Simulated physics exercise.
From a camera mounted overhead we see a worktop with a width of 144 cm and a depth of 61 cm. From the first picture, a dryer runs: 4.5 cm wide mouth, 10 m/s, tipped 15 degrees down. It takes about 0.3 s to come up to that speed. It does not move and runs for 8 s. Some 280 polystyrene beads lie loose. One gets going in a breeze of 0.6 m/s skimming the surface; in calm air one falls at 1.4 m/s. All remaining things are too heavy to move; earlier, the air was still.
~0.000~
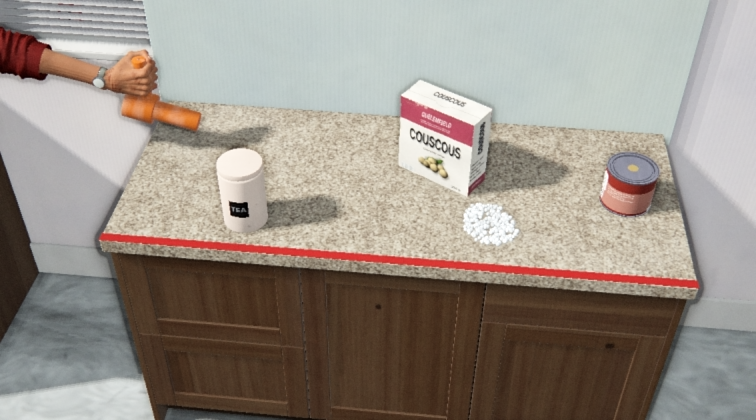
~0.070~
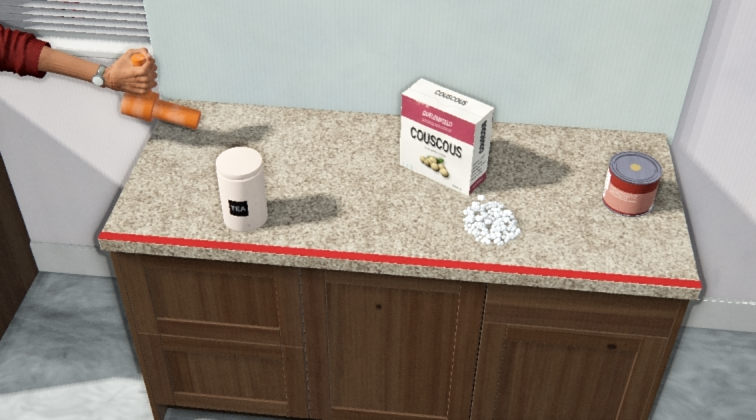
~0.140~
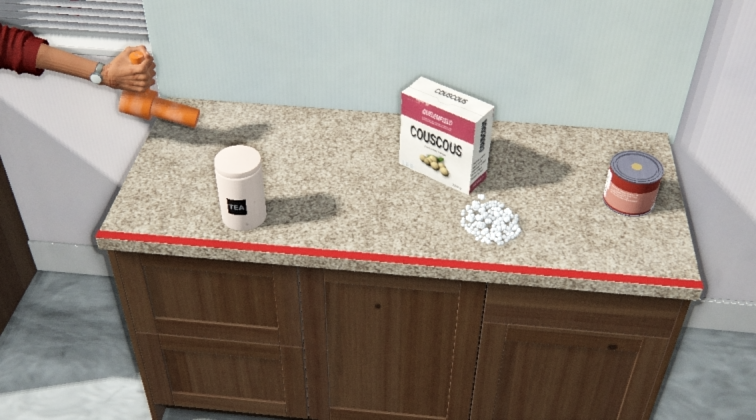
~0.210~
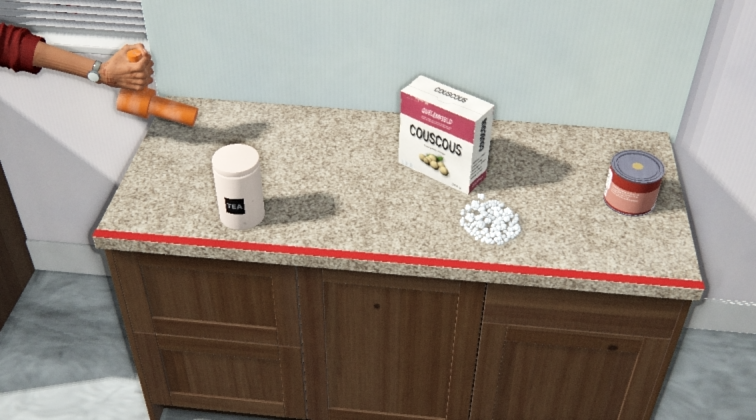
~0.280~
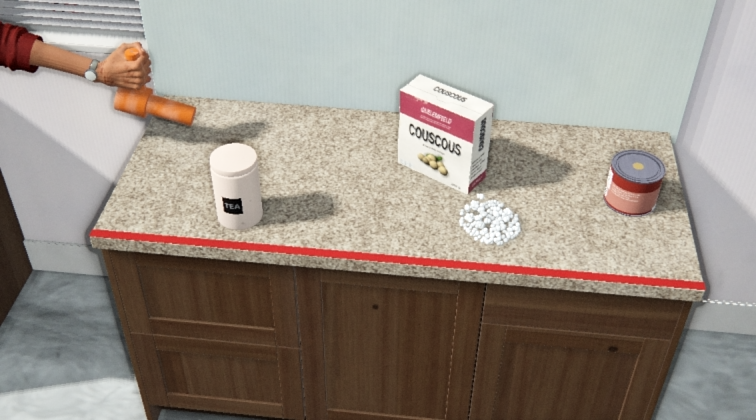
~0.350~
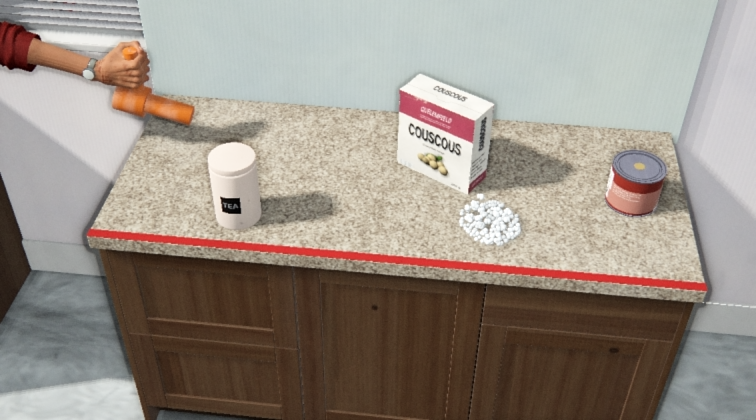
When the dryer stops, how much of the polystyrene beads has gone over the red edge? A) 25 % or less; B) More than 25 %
B, more than 25 %.
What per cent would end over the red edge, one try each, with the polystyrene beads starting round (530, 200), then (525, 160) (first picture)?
In turn: 0 per cent, 0 per cent.
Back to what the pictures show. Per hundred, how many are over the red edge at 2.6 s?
Near 70 %.
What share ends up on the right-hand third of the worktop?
Around 0 per cent.
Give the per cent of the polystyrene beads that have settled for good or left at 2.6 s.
Some 100 per cent.
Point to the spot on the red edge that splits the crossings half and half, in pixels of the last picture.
I'd point to somewhere near (611, 283).
After 1.6 s, 8 % are on the move or not yet settled, 68 % are over the red edge.
After 2.6 s, 1 % are on the move or not yet settled, 68 % are over the red edge.
After 4.4 s, 0 % are on the move or not yet settled, 68 % are over the red edge.
After 8.0 s, at the end, 68 % are over the red edge.
